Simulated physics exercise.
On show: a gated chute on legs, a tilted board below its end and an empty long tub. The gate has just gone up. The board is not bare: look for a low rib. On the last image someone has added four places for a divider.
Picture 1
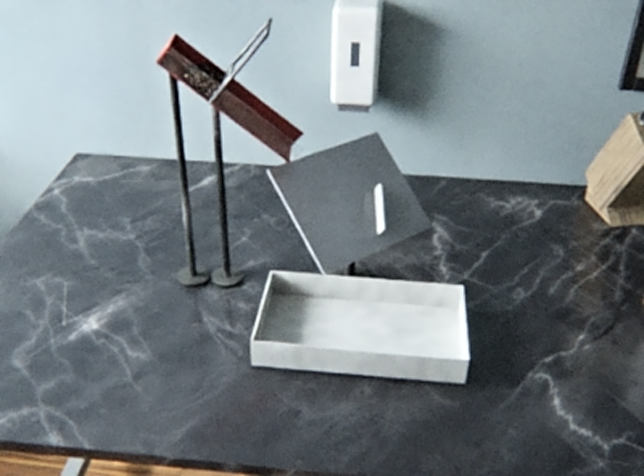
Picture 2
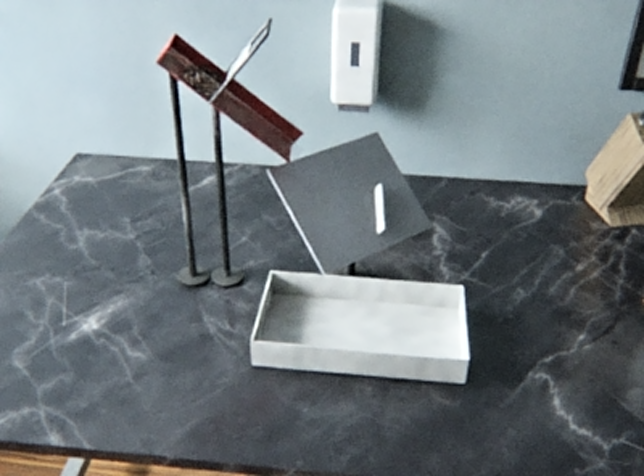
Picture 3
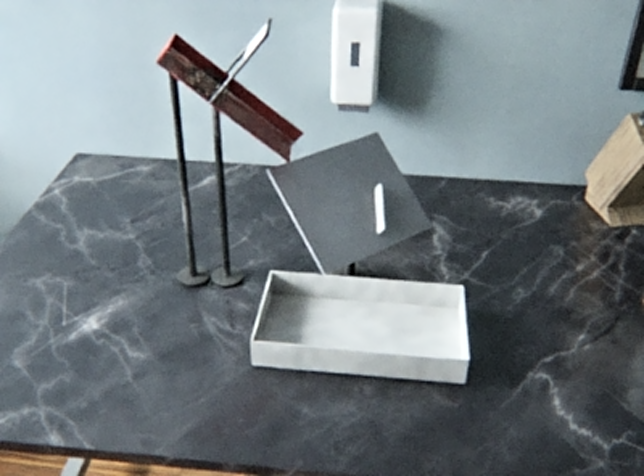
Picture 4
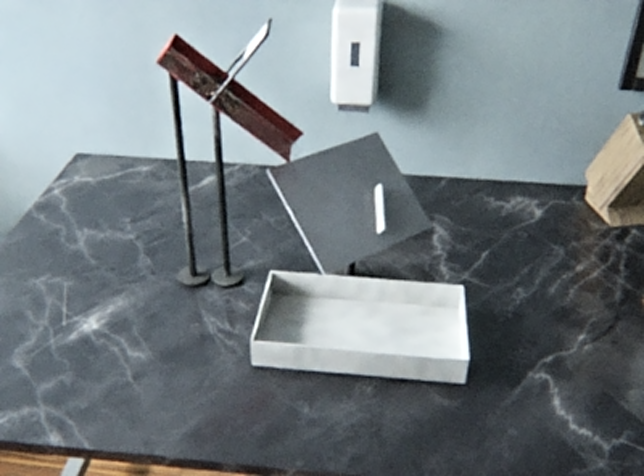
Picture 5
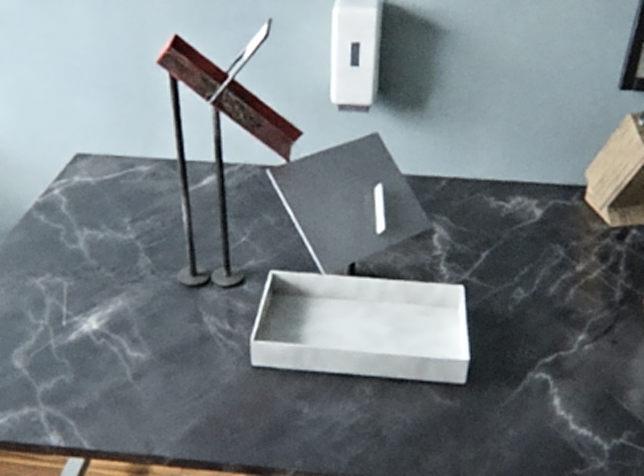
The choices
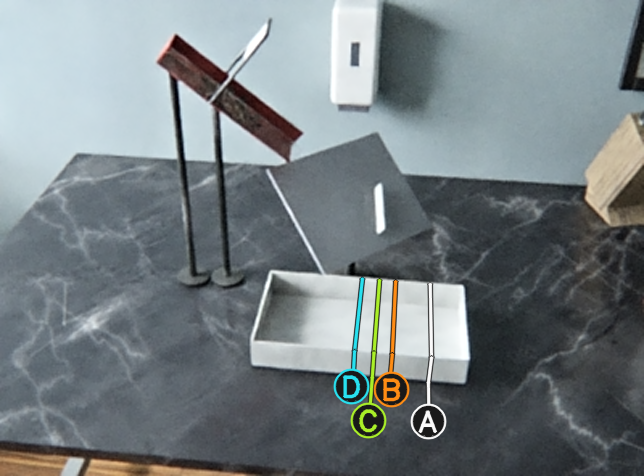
On a dark marbled table, brown pieces slide partway down a red chute above a tilted board.
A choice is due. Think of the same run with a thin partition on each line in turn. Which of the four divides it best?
The answer is line B.
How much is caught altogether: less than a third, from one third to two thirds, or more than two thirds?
About that: More than two thirds.
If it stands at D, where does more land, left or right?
More lands on the right.
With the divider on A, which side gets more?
Left.
On the marked copy, line A crosses the front rim at (431, 356); line B crosses the front rim at (392, 353); line C crosses the front rim at (374, 352); line D crosses the front rim at (354, 350).
With A, of what is caught, the whole lot on the left of the divider, none at all on the right.
With B, of what is caught, close to half on the left of the divider, close to half on the right.
With C, of what is caught, only a few on the left of the divider, all but a few on the right.
With D, of what is caught, none at all on the left of the divider, the whole lot on the right.
